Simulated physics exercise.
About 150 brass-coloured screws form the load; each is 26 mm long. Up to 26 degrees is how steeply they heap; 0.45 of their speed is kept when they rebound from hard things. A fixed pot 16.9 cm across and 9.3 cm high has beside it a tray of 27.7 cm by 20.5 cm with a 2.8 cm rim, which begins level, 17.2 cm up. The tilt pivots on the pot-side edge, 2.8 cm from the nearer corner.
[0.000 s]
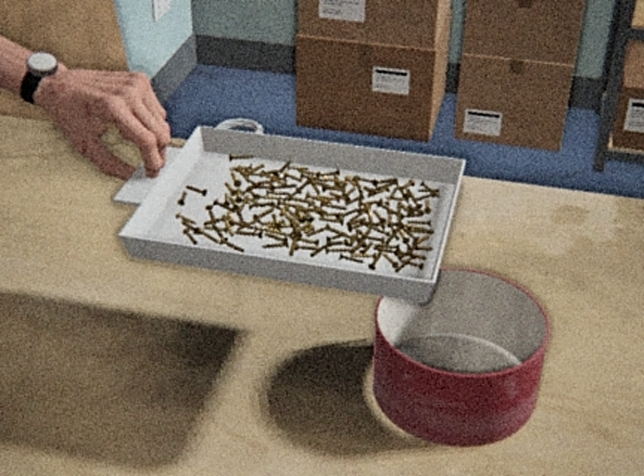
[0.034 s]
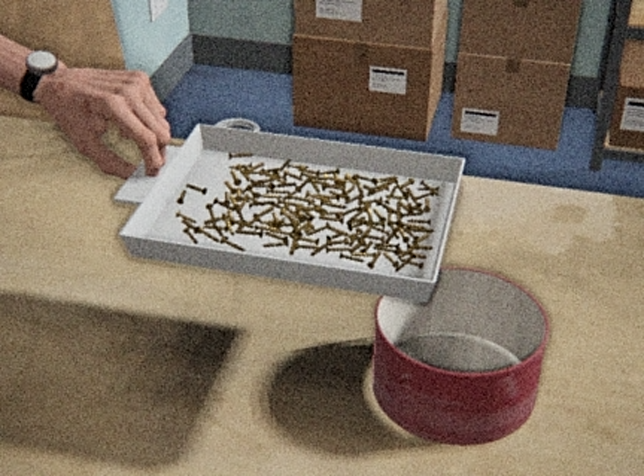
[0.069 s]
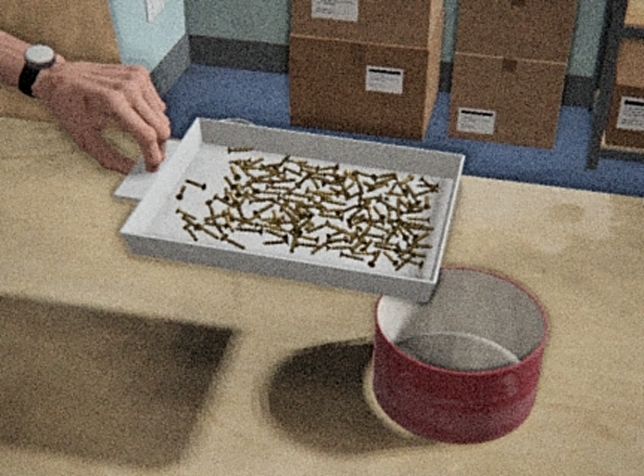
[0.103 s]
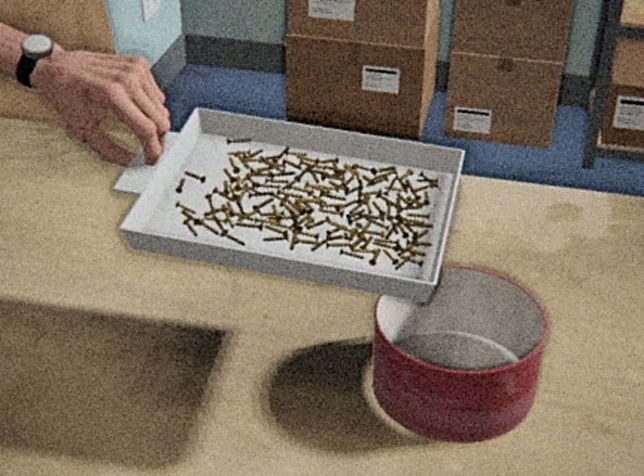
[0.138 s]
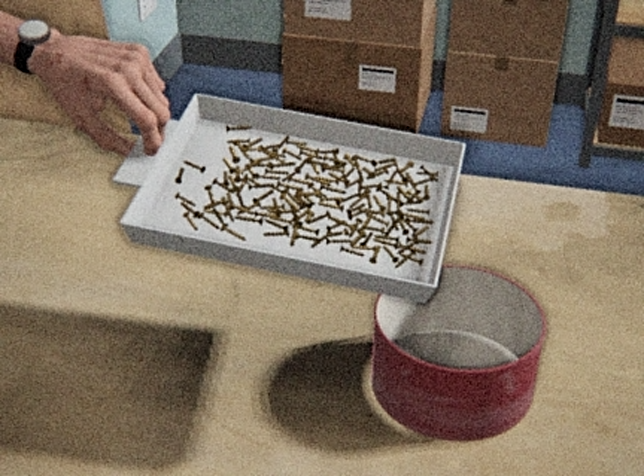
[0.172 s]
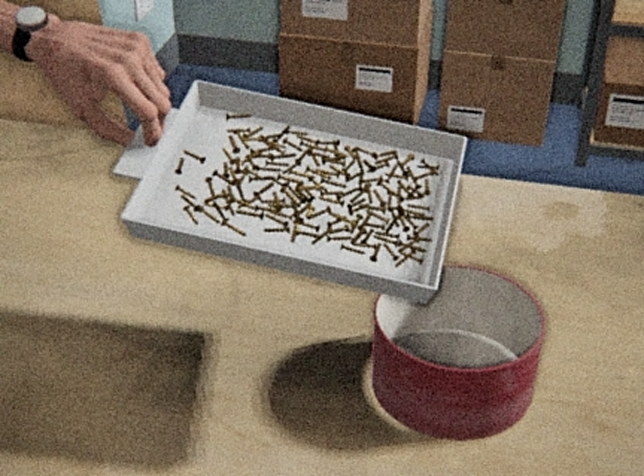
White tray of brass-coloured screws slowly tilting toward a red pot on a workbench, a watch-wearing hand at its left end.
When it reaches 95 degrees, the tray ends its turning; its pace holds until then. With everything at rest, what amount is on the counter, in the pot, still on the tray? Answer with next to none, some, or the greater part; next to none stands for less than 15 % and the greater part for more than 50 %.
Counter: The greater part; pot: Next to none; tray: Next to none.
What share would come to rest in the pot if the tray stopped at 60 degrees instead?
Result: Close to 0 %.
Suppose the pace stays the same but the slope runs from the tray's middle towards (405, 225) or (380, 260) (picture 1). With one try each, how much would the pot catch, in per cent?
Approximately 65 percent, then 30 percent.
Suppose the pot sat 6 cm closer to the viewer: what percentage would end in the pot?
Then close to 70 per cent.
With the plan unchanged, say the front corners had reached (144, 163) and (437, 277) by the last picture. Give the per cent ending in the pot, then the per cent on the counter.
Pot: 60, counter: 40.
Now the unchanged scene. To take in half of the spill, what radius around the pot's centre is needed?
About 14 centimetres.
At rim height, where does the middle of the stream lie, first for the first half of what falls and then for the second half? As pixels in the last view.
I'd mark about (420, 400) for the first half, then (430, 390) for the second.
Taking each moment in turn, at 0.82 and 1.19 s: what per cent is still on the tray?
In turn: 80, 5.
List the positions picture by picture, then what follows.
The first frame shows tray tilt 0 degrees, front corners at (129, 232) and (428, 277); middle of the pieces at (319, 209); pot at (462, 318).
The second frame shows tray tilt 0 degrees, front corners at (129, 231) and (428, 277); middle of the pieces at (319, 208).
The third frame shows tray tilt 2 degrees, front corners at (130, 229) and (428, 277); middle of the pieces at (319, 204).
The fourth frame shows tray tilt 5 degrees, front corners at (130, 225) and (429, 278), lowest corner right front; middle of the pieces at (318, 199).
The fifth frame shows tray tilt 8 degrees, front corners at (130, 219) and (429, 280), lowest corner right front; middle of the pieces at (319, 192).
The sixth frame shows tray tilt 12 degrees, front corners at (131, 214) and (430, 282), lowest corner right front; middle of the pieces at (319, 185); pot at (459, 314). The tray's pace is about 105 degrees a second.
After 0.56 s, tilt 52 degrees; the tray holds 100 %, the pot 0 %.
Then, at 0.82 s, tilt 79 degrees; the tray holds 80 %, the pot 0 %.
After 1.19 s, tilt 95 degrees; the tray holds 5 %, the pot 0 %.
In the end, at 2.3 s, counter 100 %, pot 0 %, tray 0 %.
